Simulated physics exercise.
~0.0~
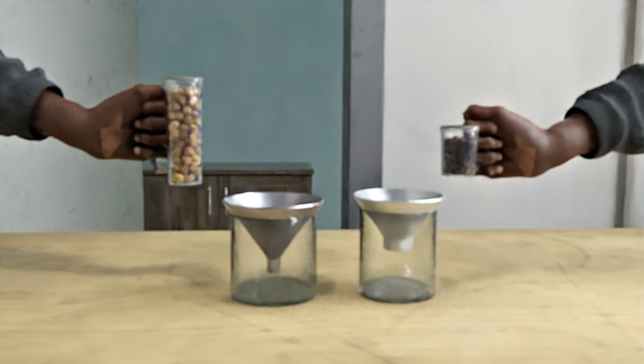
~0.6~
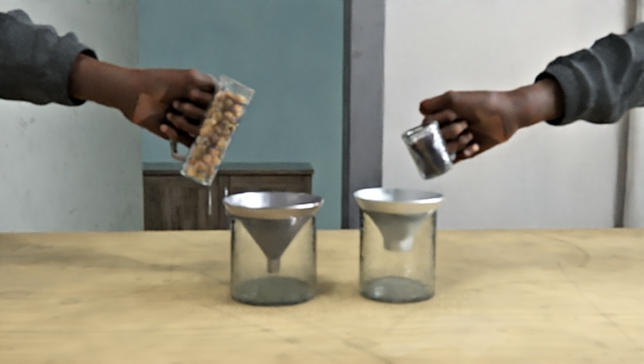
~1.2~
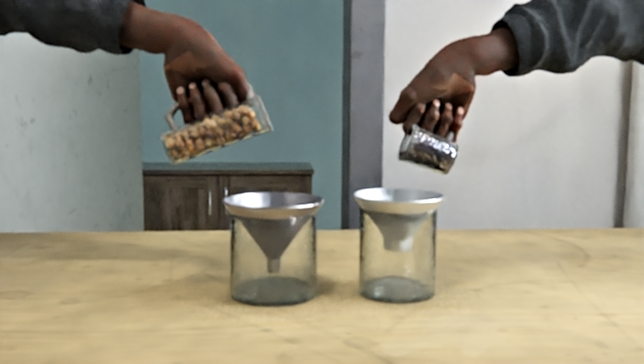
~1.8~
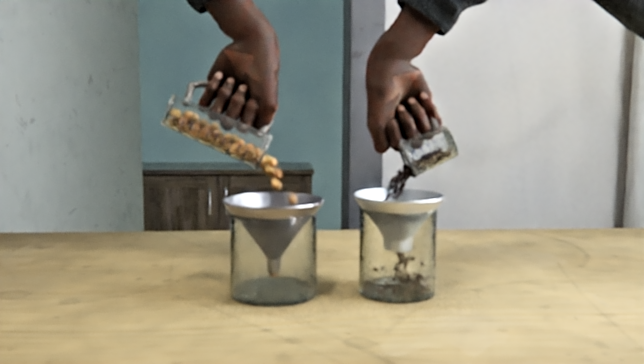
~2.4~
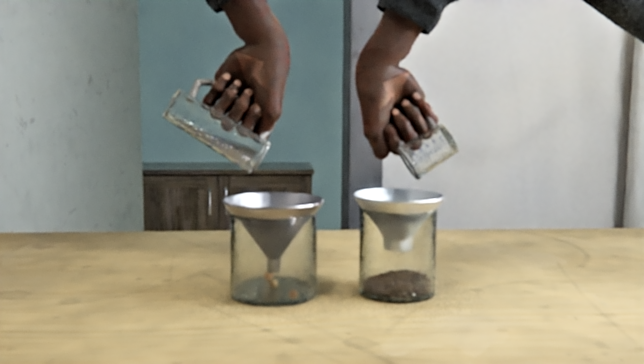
Two hands tipped a tall cup of tan, nut-like pieces and a small cup of dark bits into funnels on jars, and while the dark bits all ran through on the right, nearly all the tan pieces stayed stuck in the left funnel.
